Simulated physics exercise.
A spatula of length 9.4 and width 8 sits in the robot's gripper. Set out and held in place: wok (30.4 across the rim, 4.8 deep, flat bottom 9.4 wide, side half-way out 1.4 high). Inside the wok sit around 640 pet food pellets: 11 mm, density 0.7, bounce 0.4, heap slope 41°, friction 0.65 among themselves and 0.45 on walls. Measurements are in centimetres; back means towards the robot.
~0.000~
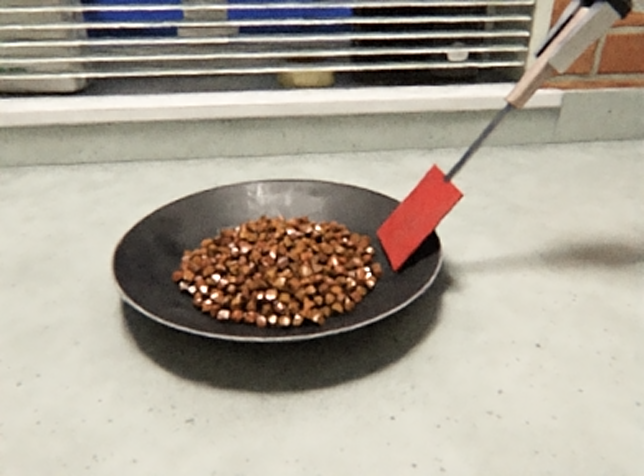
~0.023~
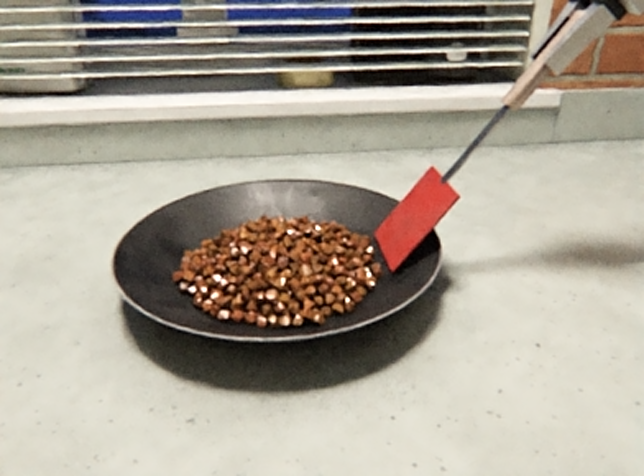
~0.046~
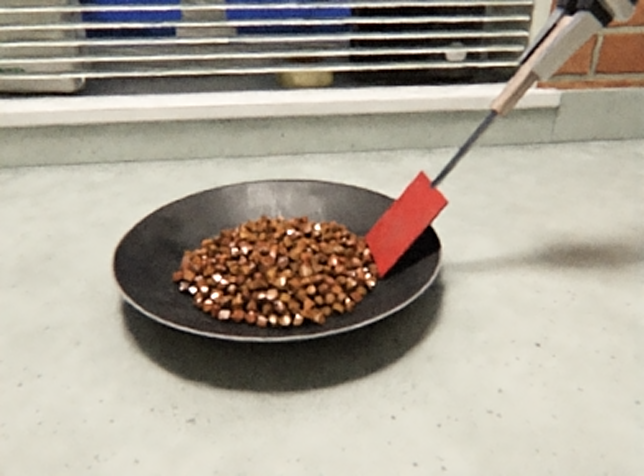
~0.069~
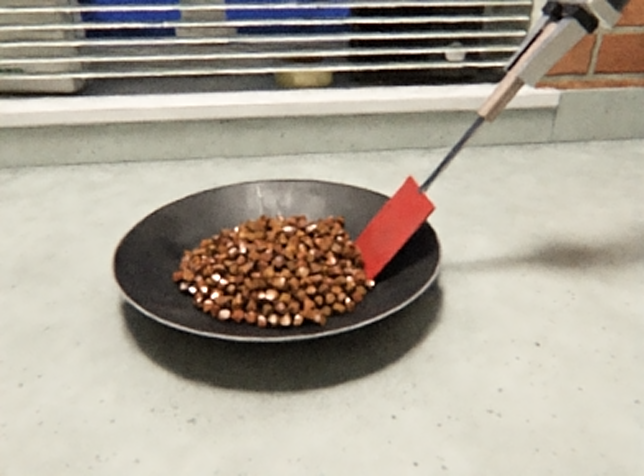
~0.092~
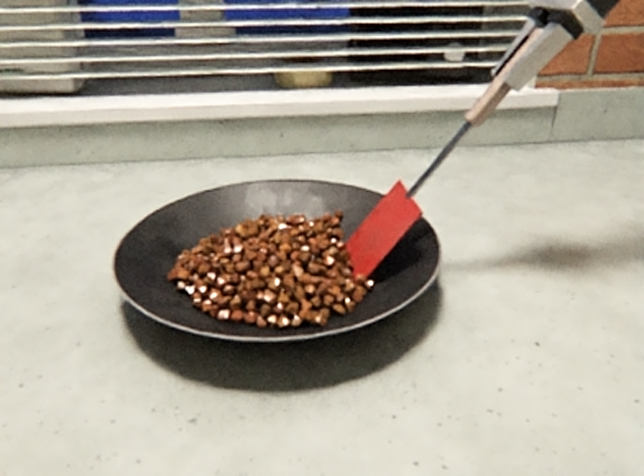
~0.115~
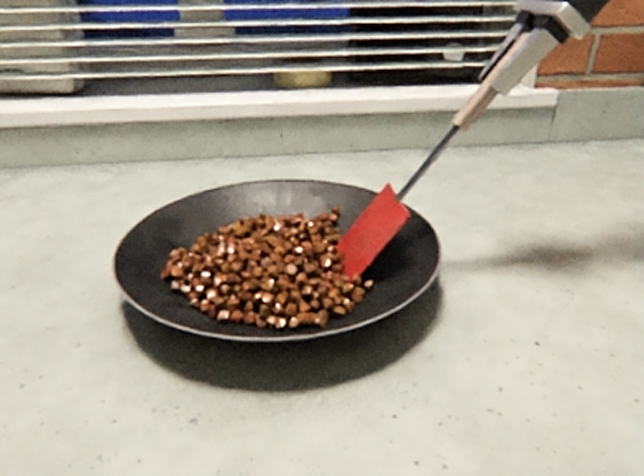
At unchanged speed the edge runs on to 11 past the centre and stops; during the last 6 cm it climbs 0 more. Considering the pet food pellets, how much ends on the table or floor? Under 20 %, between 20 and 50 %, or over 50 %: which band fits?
The band that fits is between 20 and 50 %.
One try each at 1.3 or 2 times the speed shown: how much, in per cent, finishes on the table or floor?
I'd say near 30 and then near 45 per cent.
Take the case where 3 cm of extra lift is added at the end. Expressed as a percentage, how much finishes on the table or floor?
Result: Approx. 30 %.
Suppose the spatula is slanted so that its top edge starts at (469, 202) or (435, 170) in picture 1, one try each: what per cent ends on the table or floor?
First try around 25 percent, second around 30 percent.
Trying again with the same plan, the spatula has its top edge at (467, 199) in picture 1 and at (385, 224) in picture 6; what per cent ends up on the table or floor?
Some 35 percent ends up on the table or floor.
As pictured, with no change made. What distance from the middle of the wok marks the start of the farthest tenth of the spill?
Distance: Approx. 25 cm.
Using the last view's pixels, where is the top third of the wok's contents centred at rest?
(158, 251).
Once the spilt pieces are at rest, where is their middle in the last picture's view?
(71, 293) or thereabouts.
By 0.25 s, sloping 53°, highest piece 6 above the table; 638 in the wok.
By 0.38 s, sloping 53°, highest piece 8 above the table; 613 in the wok, 1 on the table or floor, 24 on the blade or in flight.
By 0.64 s, sloping 53°, highest piece 7 above the table; 459 in the wok, 178 on the table or floor, 1 on the blade or in flight.
By 1.69 s, sloping 53°, highest piece 7 above the table; 457 in the wok, 181 on the table or floor.
Final count, 457 in the wok, 181 on the table or floor. That is 28 % on the table or floor.
